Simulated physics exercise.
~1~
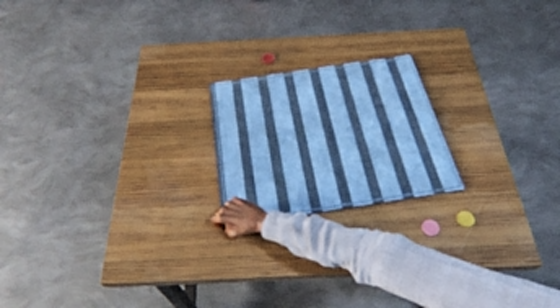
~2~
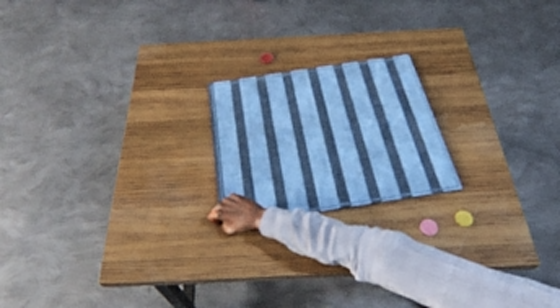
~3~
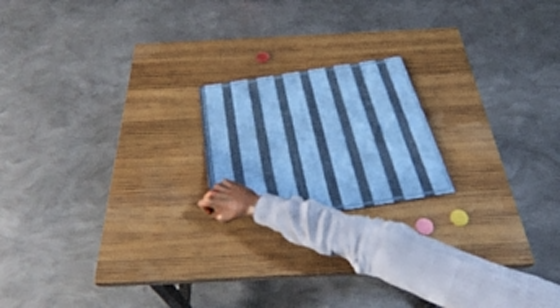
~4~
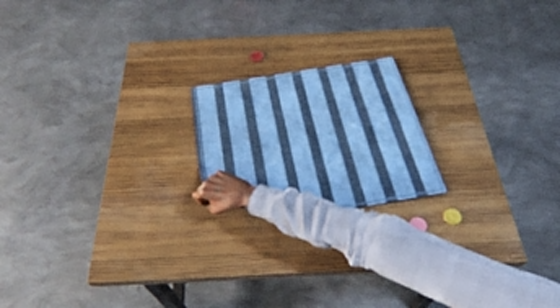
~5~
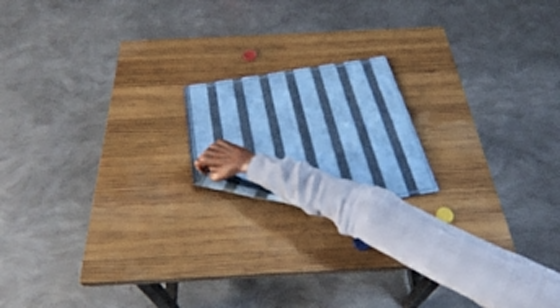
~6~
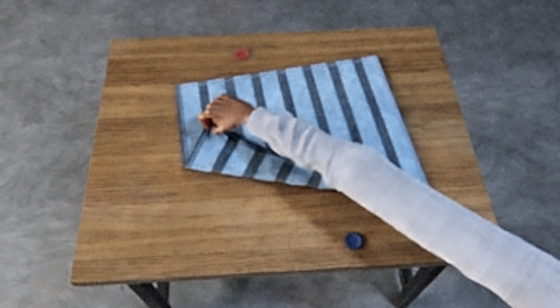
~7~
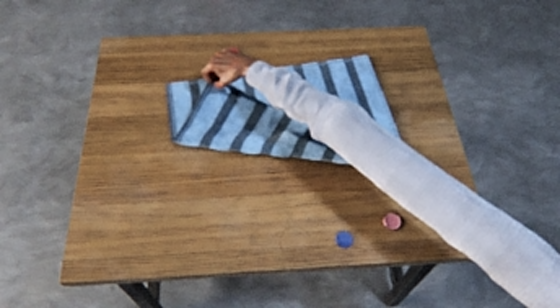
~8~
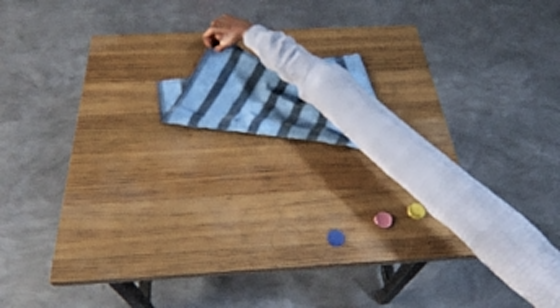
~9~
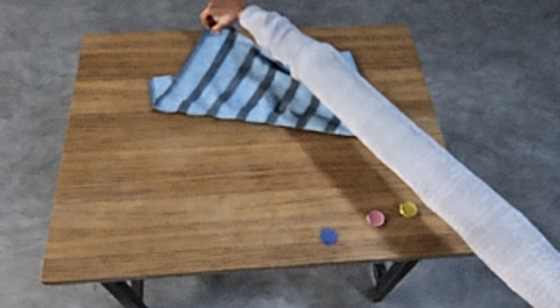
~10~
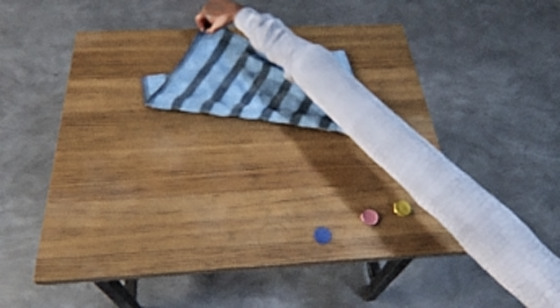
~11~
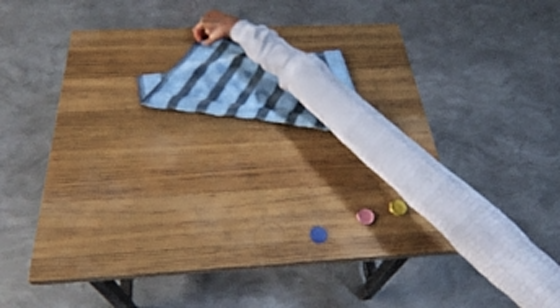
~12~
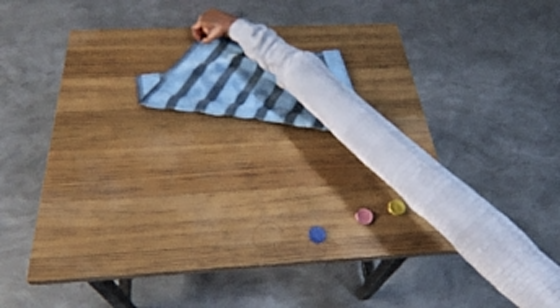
On a wooden table, a hand in a pale sleeve lifted the near left corner of a blue striped napkin and drew it toward the far edge, uncovering a blue badge and covering a red lid, and ended still at the folded cloth's far corner.
